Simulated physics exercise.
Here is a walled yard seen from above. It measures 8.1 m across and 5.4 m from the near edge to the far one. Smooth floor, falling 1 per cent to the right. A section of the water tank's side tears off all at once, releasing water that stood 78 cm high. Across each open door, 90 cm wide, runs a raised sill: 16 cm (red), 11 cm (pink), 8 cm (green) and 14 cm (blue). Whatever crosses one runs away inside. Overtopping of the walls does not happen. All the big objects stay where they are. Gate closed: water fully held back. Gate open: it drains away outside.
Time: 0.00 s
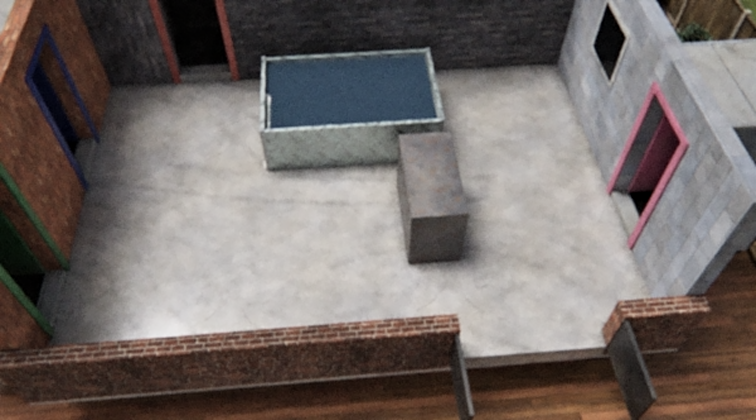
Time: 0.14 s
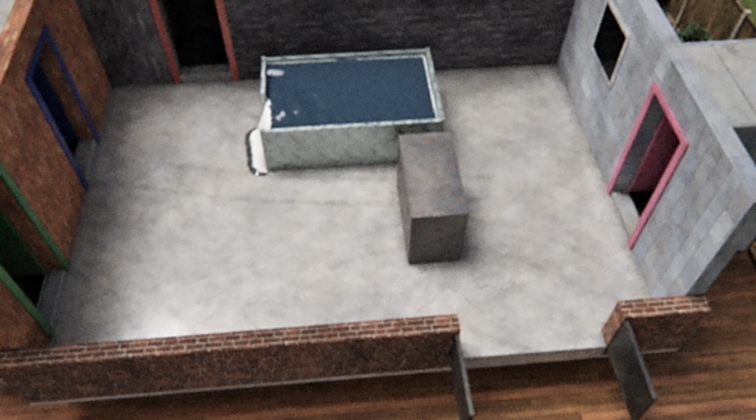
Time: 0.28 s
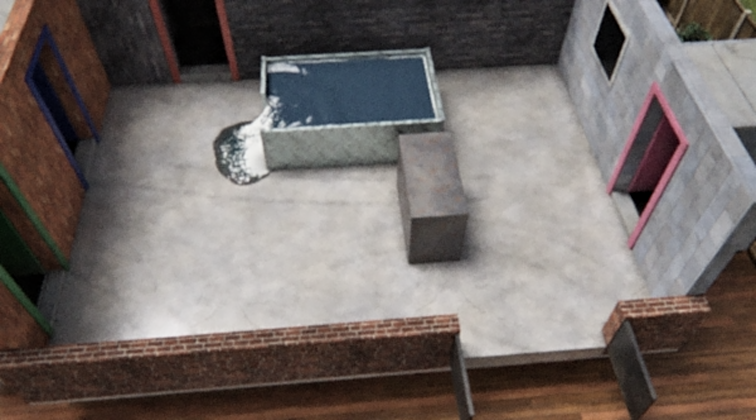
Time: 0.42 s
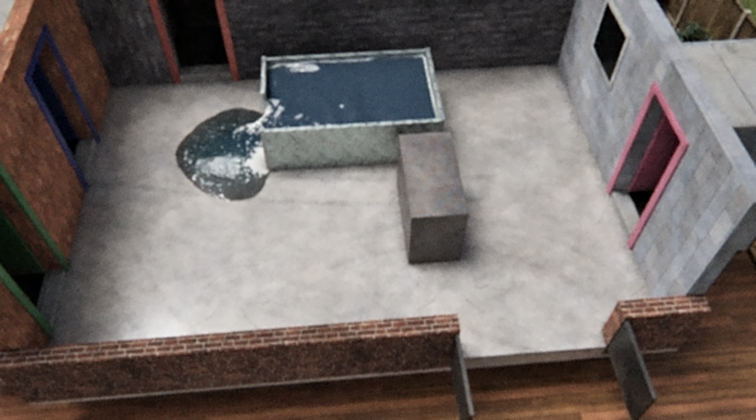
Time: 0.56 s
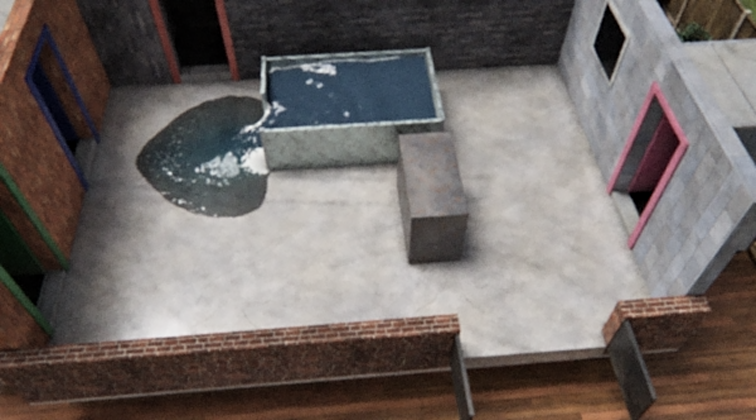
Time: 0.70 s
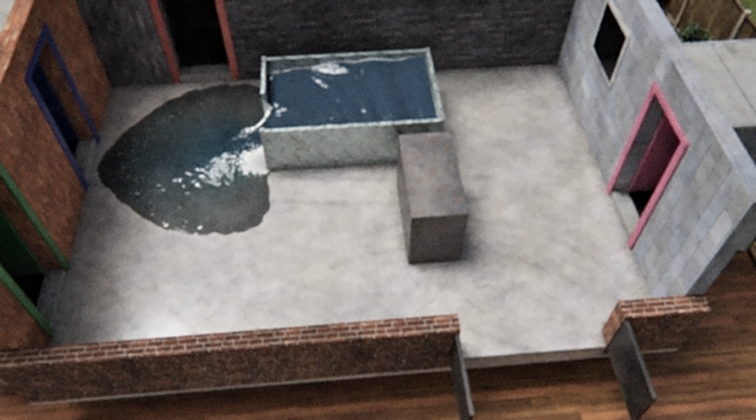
In a walled yard with a pale floor, water burst from the left end of a raised tank beside a gray block, then spread leftward and toward the front in a widening, dark, rounded puddle.
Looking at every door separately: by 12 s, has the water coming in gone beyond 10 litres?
My prediction: At the red door the inflow will be within bounds; at the pink door the inflow will be within bounds; at the green door the inflow will be out of bounds; at the blue door the inflow will be out of bounds.
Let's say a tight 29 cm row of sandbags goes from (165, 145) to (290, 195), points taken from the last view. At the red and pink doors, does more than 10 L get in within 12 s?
Note - red: Limit exceeded; pink: Limit held.
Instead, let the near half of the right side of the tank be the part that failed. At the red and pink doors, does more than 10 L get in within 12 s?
Lab note: Vs limit, red door inside limit; pink door limit exceeded.
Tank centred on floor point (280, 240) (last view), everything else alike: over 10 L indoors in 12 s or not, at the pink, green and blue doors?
For the pink door, the amount is acceptable; for the green door, the amount is too high; for the blue door, the amount is acceptable.
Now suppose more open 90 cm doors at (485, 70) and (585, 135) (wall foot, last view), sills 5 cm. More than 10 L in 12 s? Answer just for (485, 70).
Short of it.
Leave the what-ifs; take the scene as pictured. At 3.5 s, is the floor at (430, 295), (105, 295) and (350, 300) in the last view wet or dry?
In turn: Still dry, wet, still dry.
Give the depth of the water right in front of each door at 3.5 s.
In centimetres - red: 11, pink: 0, green: 13, blue: 24.
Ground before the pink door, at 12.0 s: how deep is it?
Roughly 8.5 centimetres.
After 1.4 s water covers 25 % of the floor and is deepest (43 cm) near (264, 159); red door 6 cm at the sill, 0 L in, pink door not reached, green door not reached, blue door 26 cm at the sill, 36 L in.
After 2.2 s water covers 30 % of the floor and is deepest (40 cm) near (43, 373); red door 4 cm at the sill, 0 L in, pink door not reached, green door 14 cm at the sill, 6 L in, blue door 31 cm at the sill, 116 L in.
After 3.5 s water covers 40 % of the floor and is deepest (26 cm) near (46, 359); red door 11 cm at the sill, 0 L in, pink door not reached, green door 13 cm at the sill, 24 L in, blue door 24 cm at the sill, 207 L in.
After 7.0 s water covers 75 % of the floor and is deepest (18 cm) near (43, 373); red door 9 cm at the sill, 0 L in, pink door 6 cm at the sill, 0 L in, green door 13 cm at the sill, 83 L in, blue door 14 cm at the sill, 249 L in.
After 12.0 s water covers 95 % of the floor and is deepest (11 cm) near (636, 279); red door 6 cm at the sill, 0 L in, pink door 9 cm at the sill, 0 L in, green door 8 cm at the sill, 117 L in, blue door 7 cm at the sill, 250 L in.
